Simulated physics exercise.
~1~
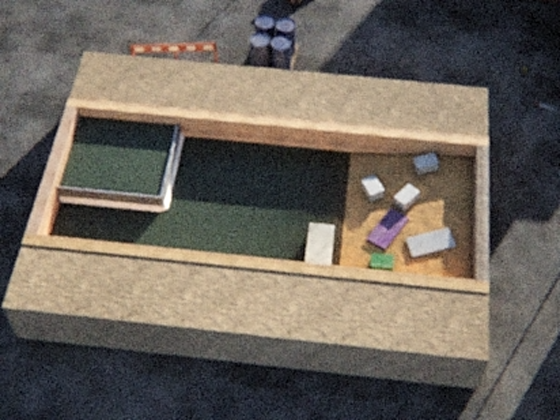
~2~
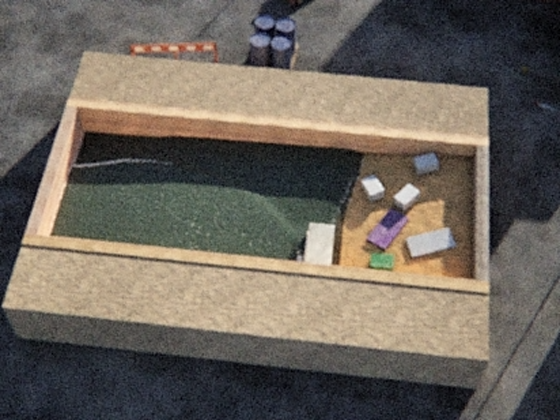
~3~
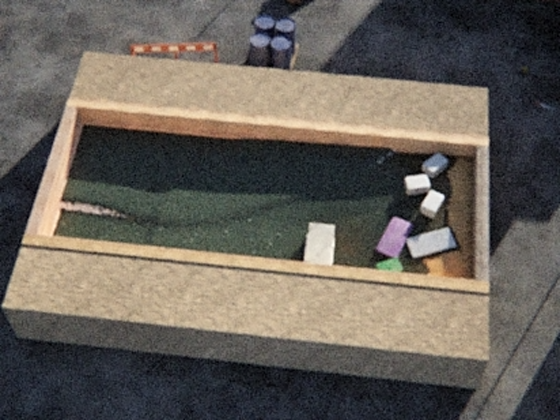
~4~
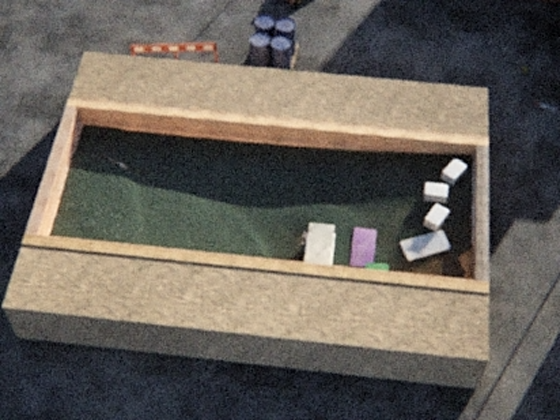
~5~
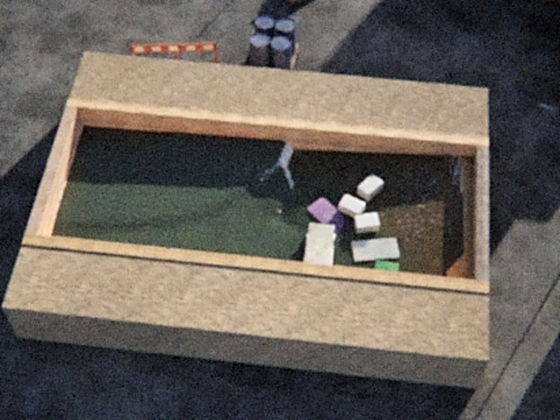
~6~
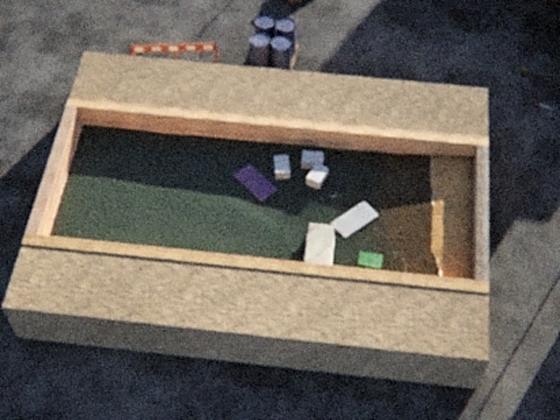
Walled sandy basin with penned water surging right, nudging loose blocks up the slope, then carrying most back left, green barely shifting.
